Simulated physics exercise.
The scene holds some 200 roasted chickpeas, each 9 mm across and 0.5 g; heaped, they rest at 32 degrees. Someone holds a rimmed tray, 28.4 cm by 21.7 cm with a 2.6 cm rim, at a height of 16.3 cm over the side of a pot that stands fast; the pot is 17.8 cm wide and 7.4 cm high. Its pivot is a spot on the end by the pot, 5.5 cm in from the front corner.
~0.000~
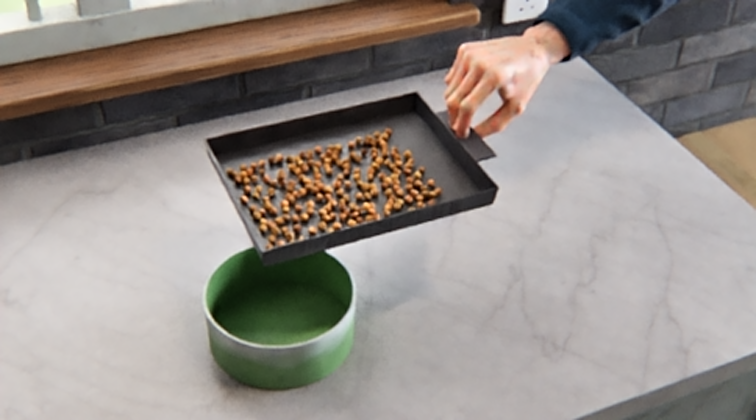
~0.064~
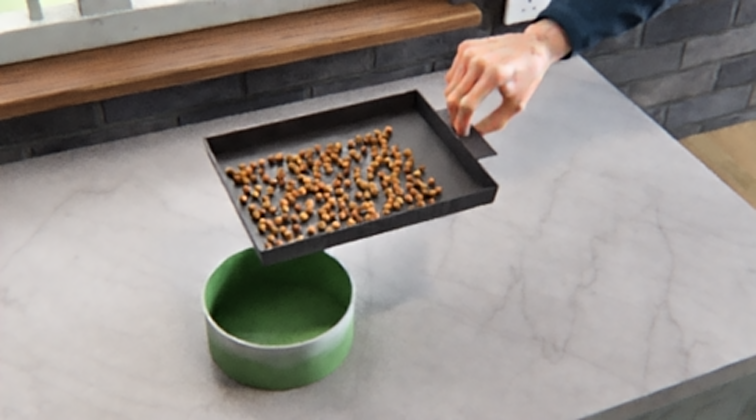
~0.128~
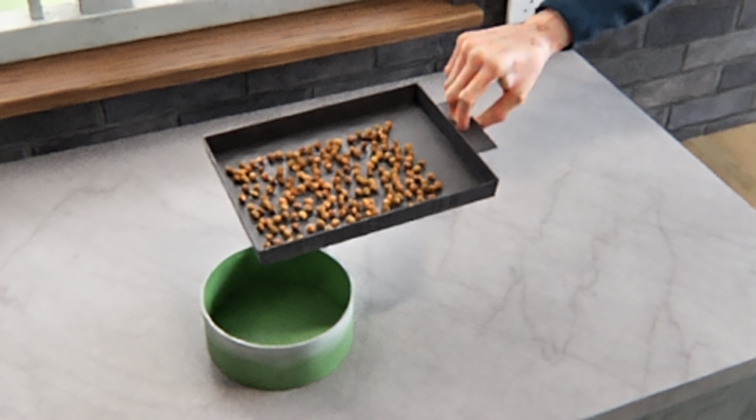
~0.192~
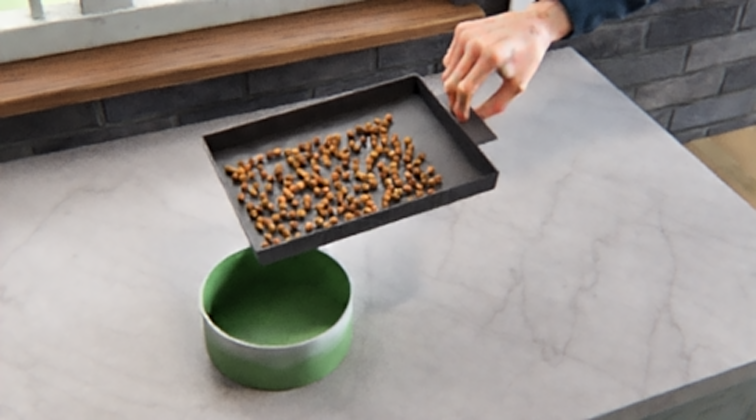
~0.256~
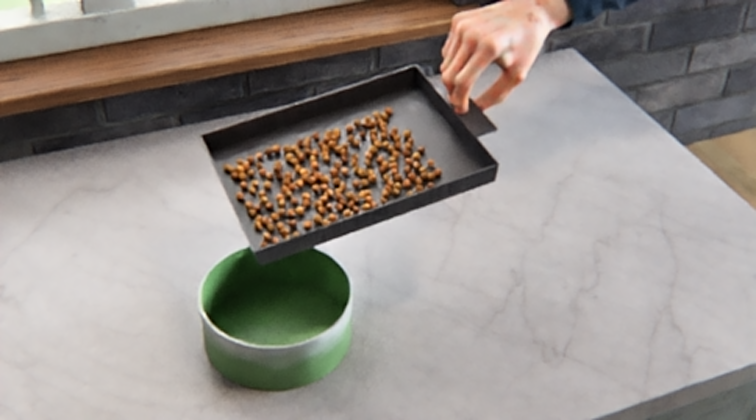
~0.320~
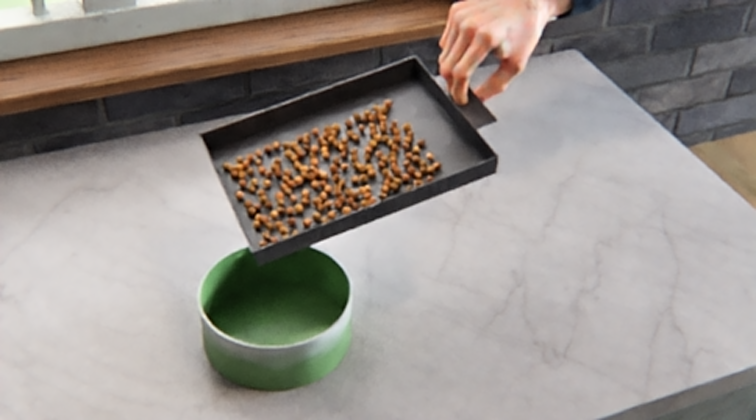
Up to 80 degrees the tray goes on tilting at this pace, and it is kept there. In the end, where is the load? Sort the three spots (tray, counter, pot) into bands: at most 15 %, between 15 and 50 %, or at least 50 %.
Tray: 50 % or more; counter: Up to 15 %; pot: Up to 15 %.
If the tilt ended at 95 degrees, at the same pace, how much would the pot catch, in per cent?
Estimated share: About 30 %.
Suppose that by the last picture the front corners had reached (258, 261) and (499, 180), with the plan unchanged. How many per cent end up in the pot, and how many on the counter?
The pot gets 5 and the counter 0.
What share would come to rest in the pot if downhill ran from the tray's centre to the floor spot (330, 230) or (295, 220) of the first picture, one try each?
The share comes to roughly 0 in a hundred, then roughly 5 in a hundred.
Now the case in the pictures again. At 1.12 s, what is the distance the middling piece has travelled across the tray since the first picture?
I'd say close to 7 centimetres.
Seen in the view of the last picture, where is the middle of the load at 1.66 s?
At about (247, 187).
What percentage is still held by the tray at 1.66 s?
Something like 100 percent, roughly.
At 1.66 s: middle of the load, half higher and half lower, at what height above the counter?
Height: Around 20 cm.
After 1.12 s, tilt 43 degrees; the tray holds 100 %, the pot 0 %.
After 1.66 s, tilt 65 degrees; the tray holds 100 %, the pot 0 %.
After 2.25 s, tilt 80 degrees; the tray holds 100 %, the pot 0 %.
By 2.6 s all is still; tray 100 %, counter 0 %, pot 0 %.
